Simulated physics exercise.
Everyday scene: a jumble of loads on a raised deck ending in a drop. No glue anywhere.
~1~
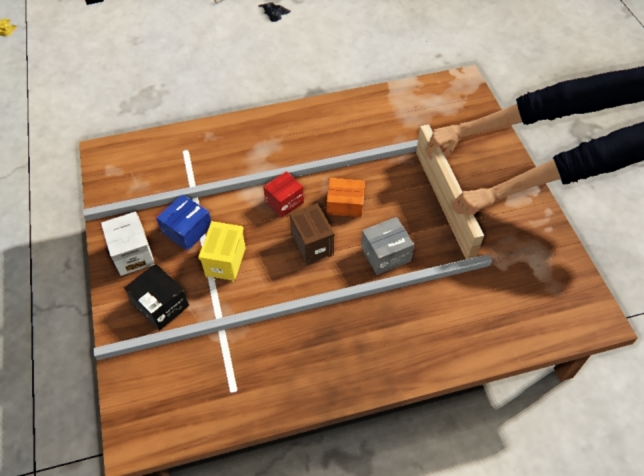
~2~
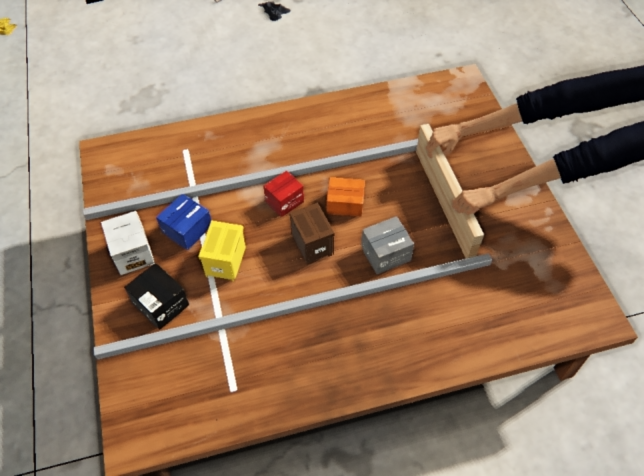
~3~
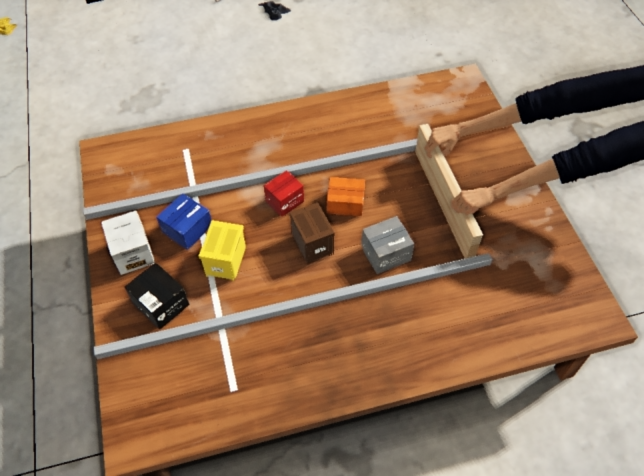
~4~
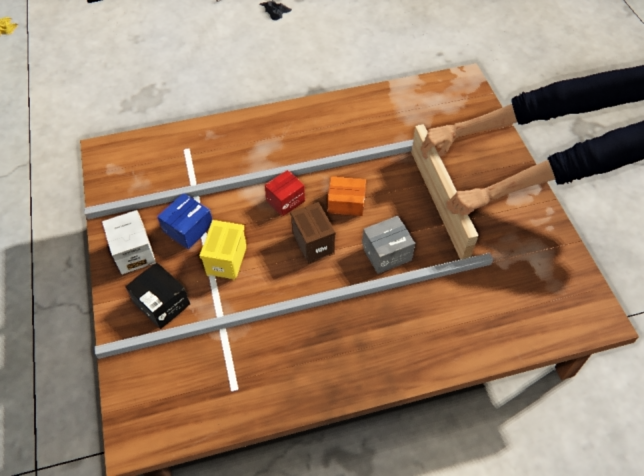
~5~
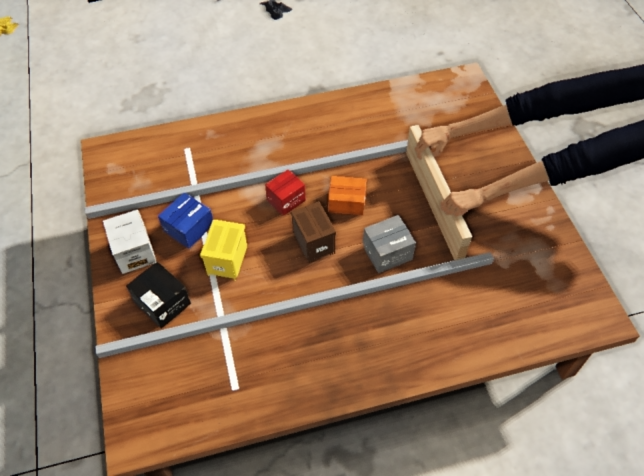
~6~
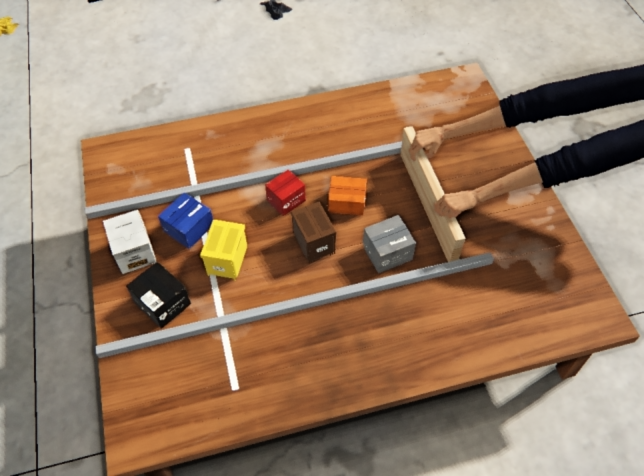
Two hands slide a wooden plank slightly left across a table toward several colored boxes.
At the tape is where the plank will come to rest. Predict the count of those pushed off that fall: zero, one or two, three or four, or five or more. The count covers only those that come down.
The count is zero.
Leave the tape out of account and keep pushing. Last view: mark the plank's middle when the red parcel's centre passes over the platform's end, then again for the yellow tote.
The middle is at (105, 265) when it's the red parcel, and at (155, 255) when it's the yellow tote.
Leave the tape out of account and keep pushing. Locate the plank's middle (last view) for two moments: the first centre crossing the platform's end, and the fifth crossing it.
Near (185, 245) first, near (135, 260) second.
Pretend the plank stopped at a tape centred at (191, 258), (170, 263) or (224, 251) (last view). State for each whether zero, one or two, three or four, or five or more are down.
In the order of the places given: Not one; one or two; not one.
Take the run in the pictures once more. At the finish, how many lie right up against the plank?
The count comes out at 3.
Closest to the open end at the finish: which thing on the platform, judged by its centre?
The one is the white box.
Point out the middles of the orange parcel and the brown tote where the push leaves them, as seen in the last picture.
You'll see the orange parcel at (185, 232), with the brown tote at (163, 265).
Soon after, none off yet; white box at rest near (130, 242); black parcel at rest near (159, 295); blue parcel at rest near (187, 221).
Then, none off yet; white box at rest near (130, 242); black parcel at rest near (159, 295); blue parcel moved a little near (174, 214).
At rest, the number that fall off is zero.
